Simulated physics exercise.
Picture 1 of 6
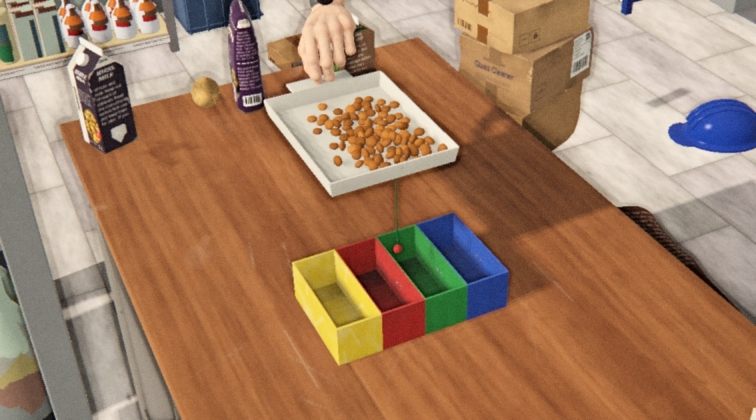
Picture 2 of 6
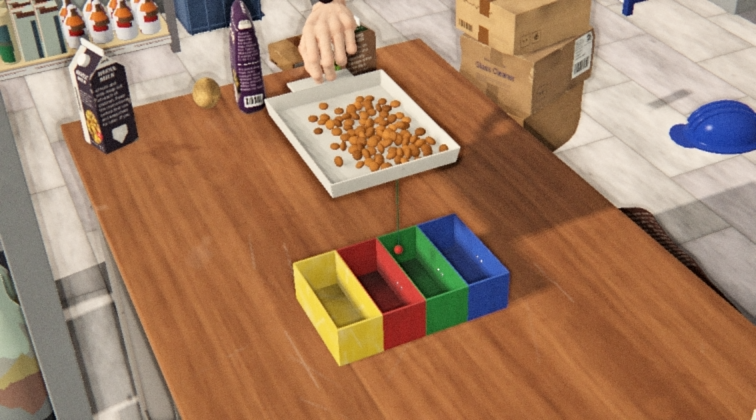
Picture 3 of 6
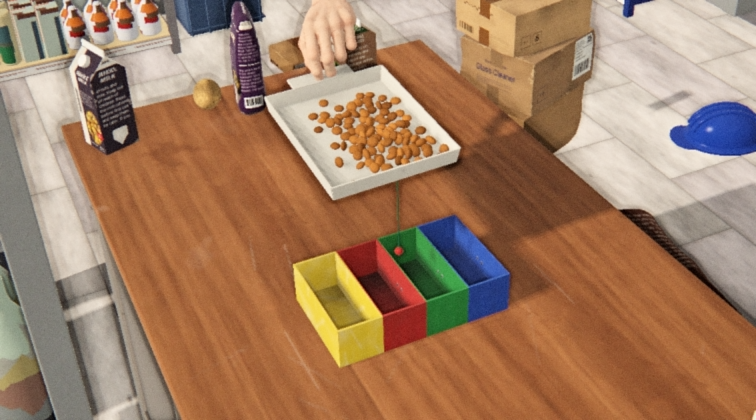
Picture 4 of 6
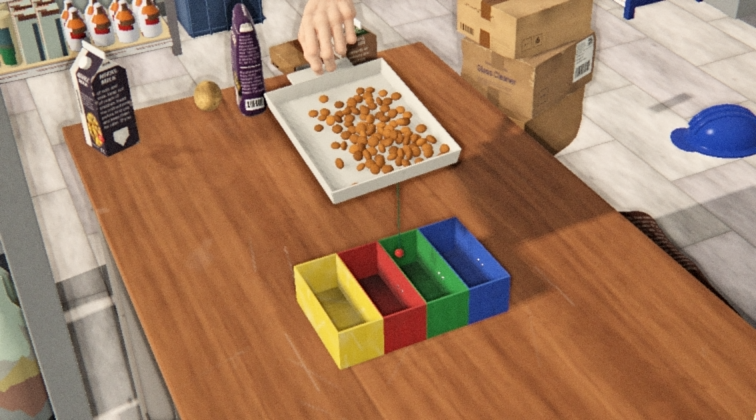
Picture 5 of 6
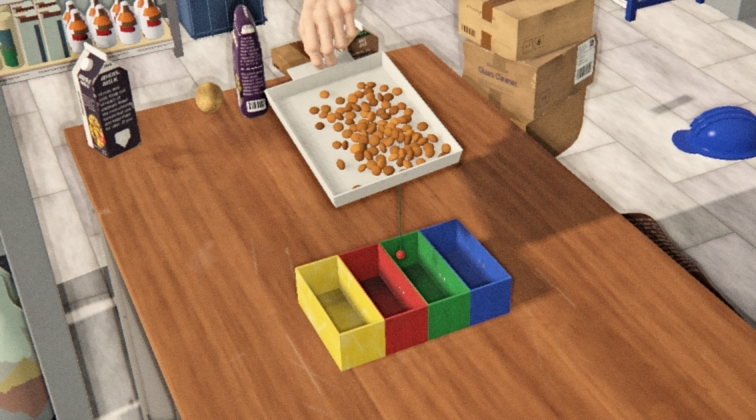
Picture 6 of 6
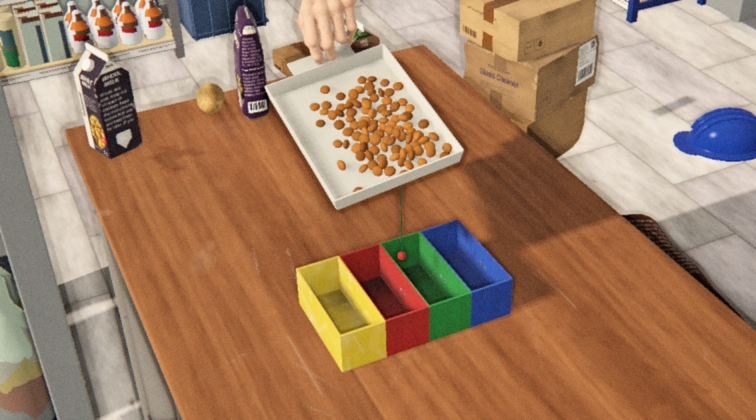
A hand gradually tilts a white tray of brown pieces toward four coloured cells.
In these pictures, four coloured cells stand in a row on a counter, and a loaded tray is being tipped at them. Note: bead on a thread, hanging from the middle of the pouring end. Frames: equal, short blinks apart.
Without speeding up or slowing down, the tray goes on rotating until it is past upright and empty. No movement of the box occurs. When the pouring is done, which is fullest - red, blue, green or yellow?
Fullest: The yellow cell.
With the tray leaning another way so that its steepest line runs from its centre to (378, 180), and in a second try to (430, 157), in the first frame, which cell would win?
Try 1 - the cell in red / try 2 - blue.
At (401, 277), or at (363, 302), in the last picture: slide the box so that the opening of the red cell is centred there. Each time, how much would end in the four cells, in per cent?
Near 90 and 100 percent respectively.
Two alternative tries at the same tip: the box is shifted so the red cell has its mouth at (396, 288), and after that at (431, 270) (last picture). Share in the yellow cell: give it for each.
80 % and 20 %.
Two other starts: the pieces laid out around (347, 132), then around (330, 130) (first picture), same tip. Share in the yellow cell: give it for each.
80 per cent for the first try, 80 per cent for the second.
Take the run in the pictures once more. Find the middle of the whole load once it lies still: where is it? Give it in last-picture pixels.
Somewhere around (349, 325) in the final view.
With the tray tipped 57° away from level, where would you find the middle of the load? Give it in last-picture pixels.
The middle of the pieces shows up near (366, 163).
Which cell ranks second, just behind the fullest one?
Second place goes to the cell in red.
Soon, tray tipped steeply; nearly all on the tray; a stray few falling or outside the box.
A while on, tray tipped right over; about half on the tray; about a quarter in the yellow cell; a small part in the red cell; about a quarter falling or outside the box.
Towards the end, tray tipped past a quarter turn; most in the yellow cell; about a quarter in the red cell.
Finally, tray tipped past a quarter turn; most in the yellow cell; about a quarter in the red cell; none in the green cell; none in the blue cell.
